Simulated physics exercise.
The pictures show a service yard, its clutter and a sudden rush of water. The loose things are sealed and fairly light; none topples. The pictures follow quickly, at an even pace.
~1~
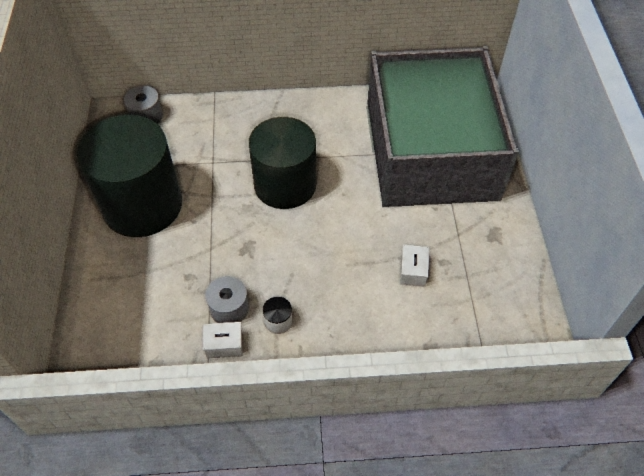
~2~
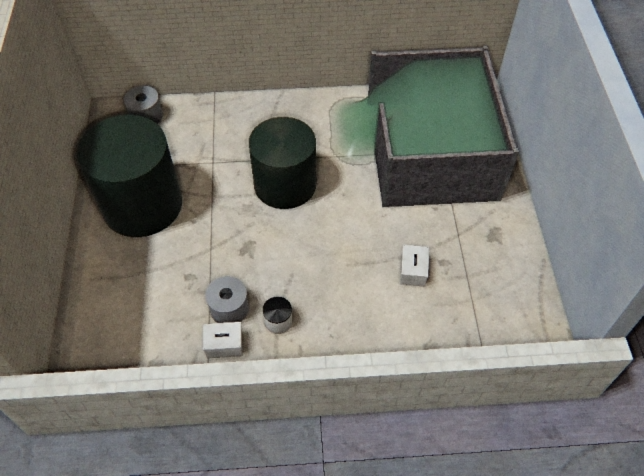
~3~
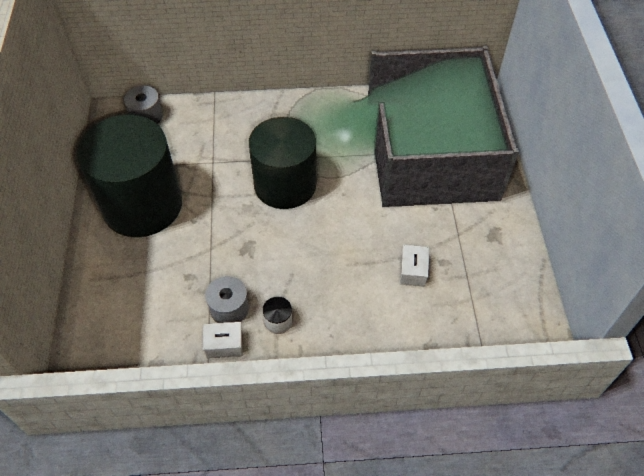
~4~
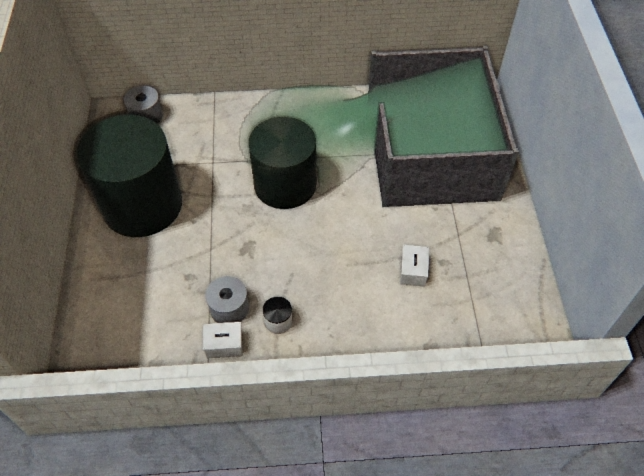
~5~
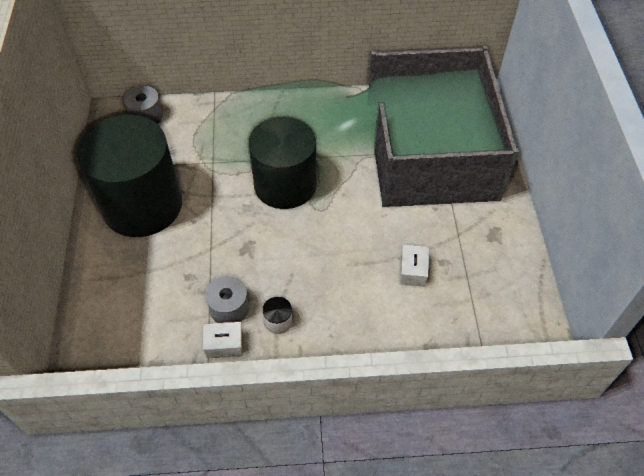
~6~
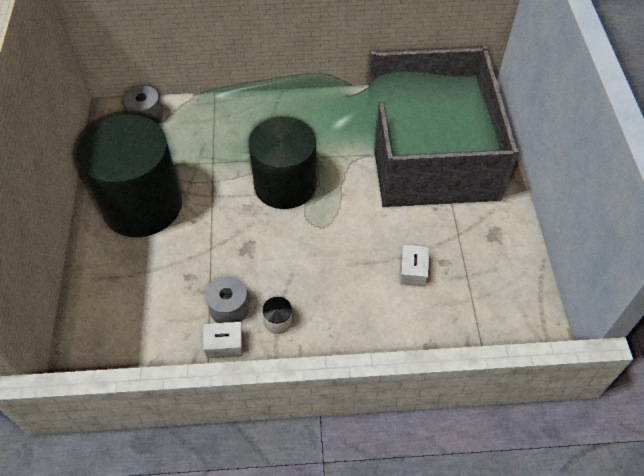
We see a walled yard with dark green cylinders and small grey and white objects as green water pours from an opened corner of a square tank, spreading left along the back wall and around the middle cylinder; the objects stay still.
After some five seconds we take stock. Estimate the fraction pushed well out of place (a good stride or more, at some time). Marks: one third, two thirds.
Share: One to two thirds.
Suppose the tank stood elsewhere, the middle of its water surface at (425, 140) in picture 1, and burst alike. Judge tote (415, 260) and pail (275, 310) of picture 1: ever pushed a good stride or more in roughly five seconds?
In that order: No, shifted that much.
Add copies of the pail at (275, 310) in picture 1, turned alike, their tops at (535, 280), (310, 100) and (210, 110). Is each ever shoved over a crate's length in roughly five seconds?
In turn: No, shifted that much, yes.
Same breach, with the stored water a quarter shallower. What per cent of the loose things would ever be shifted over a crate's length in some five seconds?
About 20 per cent.
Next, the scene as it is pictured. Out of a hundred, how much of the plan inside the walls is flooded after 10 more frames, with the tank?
I make it 50 per cent.
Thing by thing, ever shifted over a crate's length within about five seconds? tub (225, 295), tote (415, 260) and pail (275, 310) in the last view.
In turn: Under that, not that far, swept aside.
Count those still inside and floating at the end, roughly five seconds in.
The number is 4.
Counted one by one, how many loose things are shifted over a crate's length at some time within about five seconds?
I count 3.
A moment on, 0 of 5 are well off their spots; 0 afloat.
Next, 1 of 5 are well off their spots; 1 afloat.
Later, 1 of 5 are well off their spots; 1 afloat.
In the end, 3 of 5 are well off their spots, and 3 have been at some point; 4 afloat.
